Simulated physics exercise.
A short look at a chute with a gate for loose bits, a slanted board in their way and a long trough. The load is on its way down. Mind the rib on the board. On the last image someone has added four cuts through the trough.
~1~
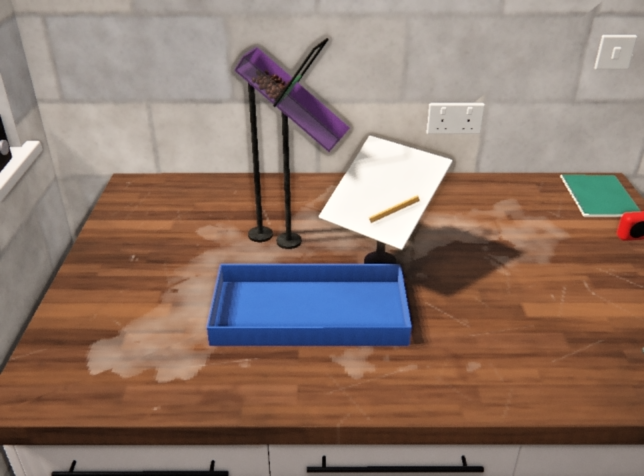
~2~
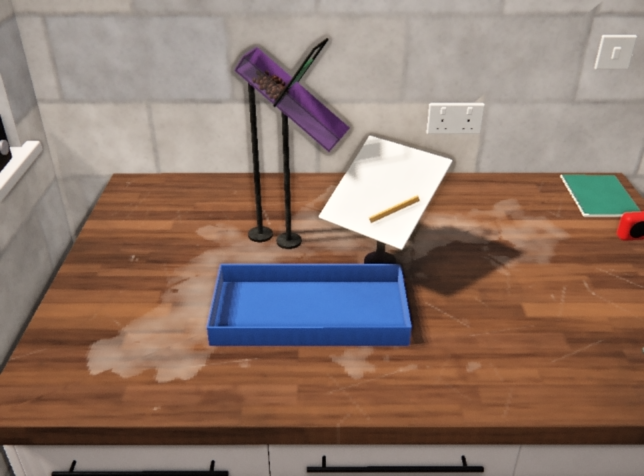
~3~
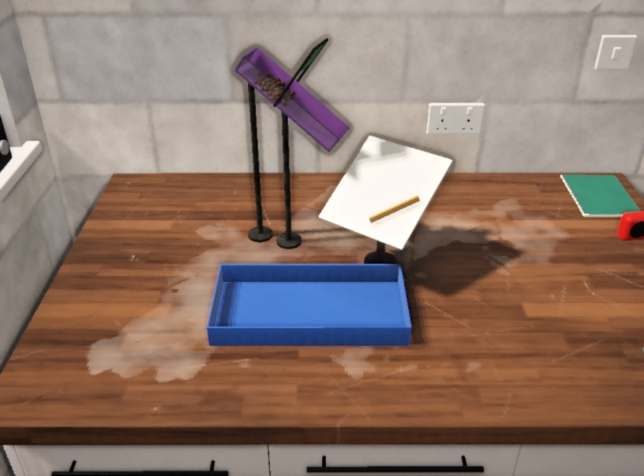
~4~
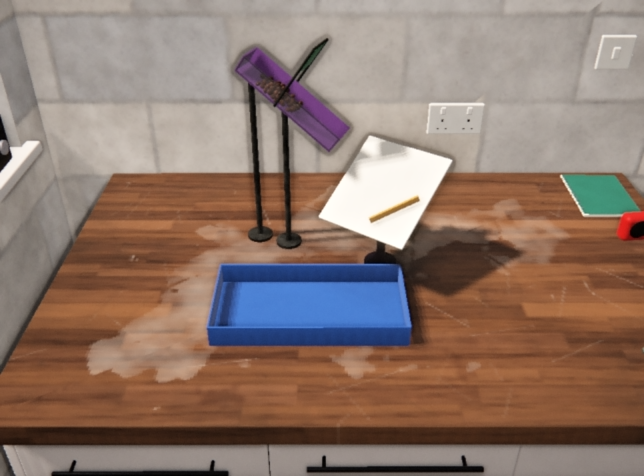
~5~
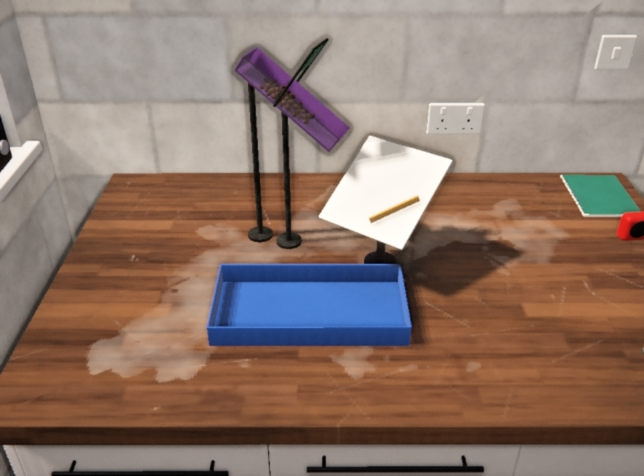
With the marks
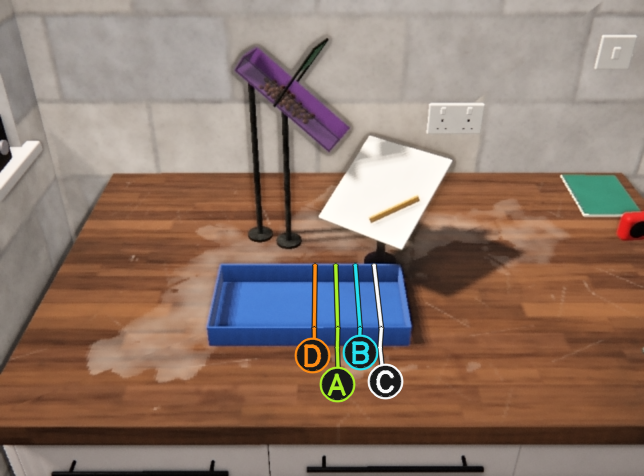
A blue trough sits on a wooden worktop against a grey tiled wall, seen from the front and slightly above. Behind it, a purple chute on two black stands slopes down to the right toward a tilted white board with a tan rib. A dark gate swings slightly at the chute, then small brown pieces slide partway down it, spreading out, while the camera stays still.
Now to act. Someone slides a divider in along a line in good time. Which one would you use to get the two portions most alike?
Line A does it best.
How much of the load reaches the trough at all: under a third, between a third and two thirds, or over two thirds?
About that: Over two thirds.
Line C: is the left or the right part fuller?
The left side.
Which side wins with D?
Right.
On the marked copy, line A crosses the front rim at (337, 327); line B crosses the front rim at (360, 327); line C crosses the front rim at (381, 327); line D crosses the front rim at (314, 327).
For line A, of what is caught, about half on the left of the divider, about half on the right.
For line B, of what is caught, all on the left of the divider, none on the right.
For line C, of what is caught, all on the left of the divider, none on the right.
For line D, of what is caught, a small part on the left of the divider, nearly all on the right.
